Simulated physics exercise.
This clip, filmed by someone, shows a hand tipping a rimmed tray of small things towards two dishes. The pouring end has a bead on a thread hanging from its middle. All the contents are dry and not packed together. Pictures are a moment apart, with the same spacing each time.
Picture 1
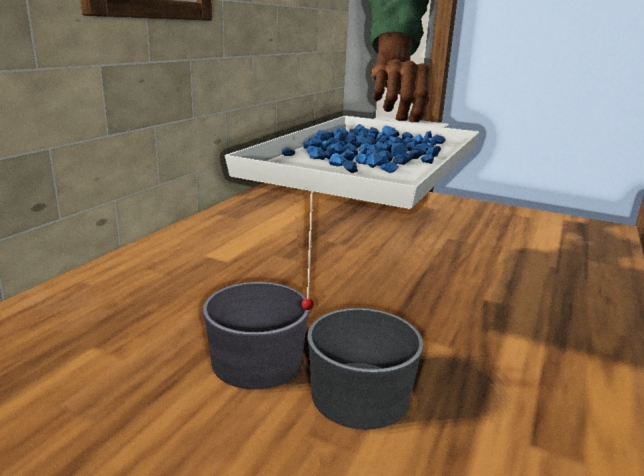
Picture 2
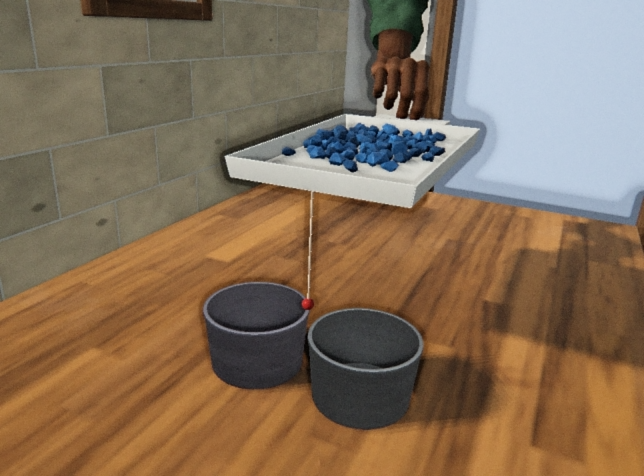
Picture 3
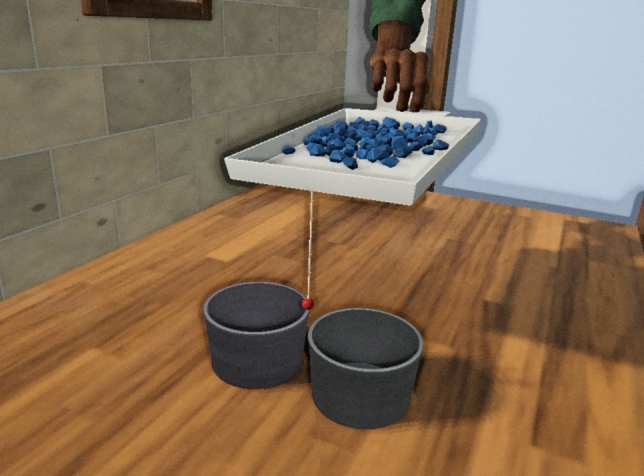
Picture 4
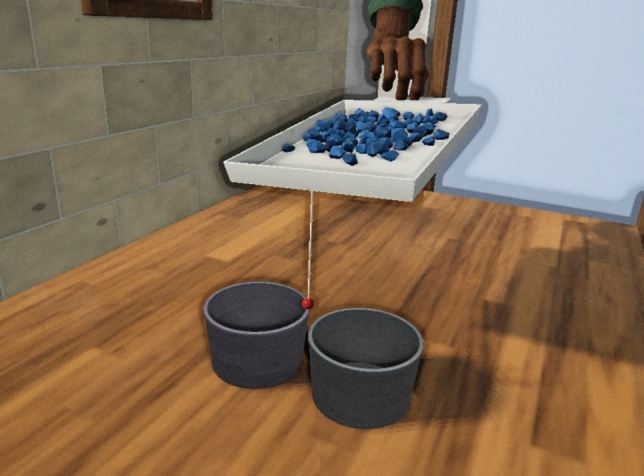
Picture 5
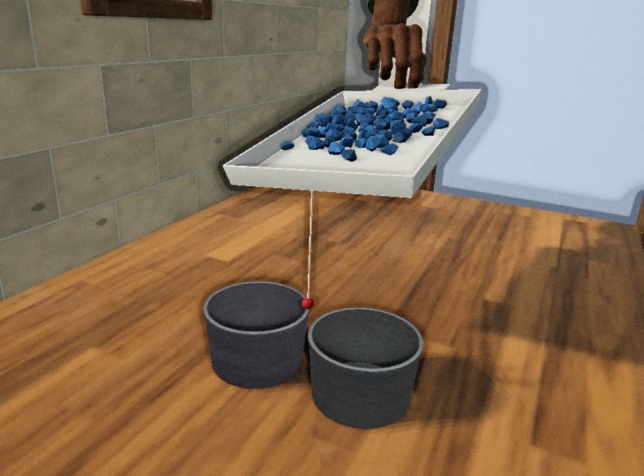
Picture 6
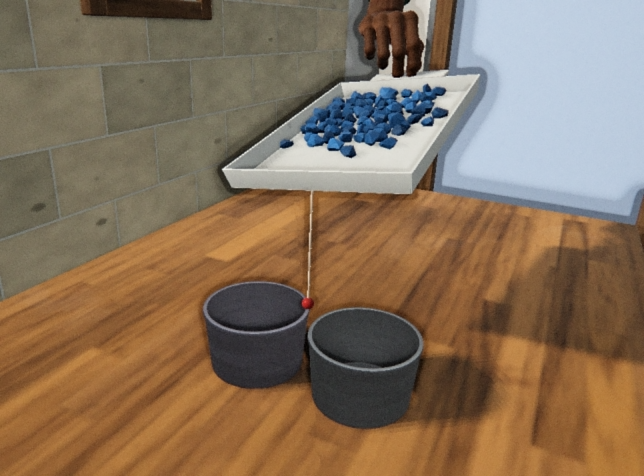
Hand in a green sleeve slowly raising the far end of a white tray of blue stones above two dark dishes.
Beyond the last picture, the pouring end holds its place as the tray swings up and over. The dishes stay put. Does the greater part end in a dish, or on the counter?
The dishes will gather the main share.
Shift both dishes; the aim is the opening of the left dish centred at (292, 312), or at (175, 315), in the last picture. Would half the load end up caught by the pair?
Place 1: Lower than half; place 2: Lower than half.
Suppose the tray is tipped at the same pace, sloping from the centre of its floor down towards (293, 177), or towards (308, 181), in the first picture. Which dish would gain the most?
For the first slope the lefthand dish, for the second the lefthand dish.
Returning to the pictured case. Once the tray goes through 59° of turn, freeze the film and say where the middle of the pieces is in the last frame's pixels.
Somewhere about (267, 152).
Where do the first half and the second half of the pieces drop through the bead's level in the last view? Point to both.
Starting near (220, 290), moving on to near (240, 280).
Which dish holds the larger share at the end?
Fuller at the end: The leftward one.
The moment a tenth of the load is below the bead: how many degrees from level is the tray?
At roughly 65°.
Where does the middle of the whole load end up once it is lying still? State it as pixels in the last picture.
The centre comes to rest near (242, 349).
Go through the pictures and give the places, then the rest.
In the first frame, corners of the pouring end (230, 155) and (413, 185), level; middle of the load (367, 145), aquarium stones; left dish (228, 354); right dish (342, 392); bead on its thread (308, 304).
In the second frame, corners of the pouring end (230, 156) and (413, 184), level; middle of the load (367, 144).
In the third frame, corners of the pouring end (229, 158) and (412, 182), tipped barely, lowest at the left corner; middle of the load (367, 139).
In the fourth frame, corners of the pouring end (229, 161) and (412, 178), tipped a little, lowest at the left corner; middle of the load (367, 131).
In the fifth frame, corners of the pouring end (228, 165) and (410, 175), tipped a little, lowest at the left corner; middle of the load (366, 124).
In the sixth frame, corners of the pouring end (227, 168) and (408, 171), tipped a little, lowest at the left corner; middle of the load (365, 116); left dish (229, 353); right dish (342, 391).
Just after the last frame, tray tipped steeply; almost all on the tray; about a tenth in the air.
A moment on, tray tipped right over; roughly a quarter on the tray; roughly half in the left dish; roughly a quarter outside both; just a few in the air.
Further on, tray tipped past a quarter turn; the larger part in the left dish; roughly a quarter outside both.
When it is over, tray tipped past a quarter turn; not one in the right dish; the larger part in the left dish; roughly a quarter outside both.
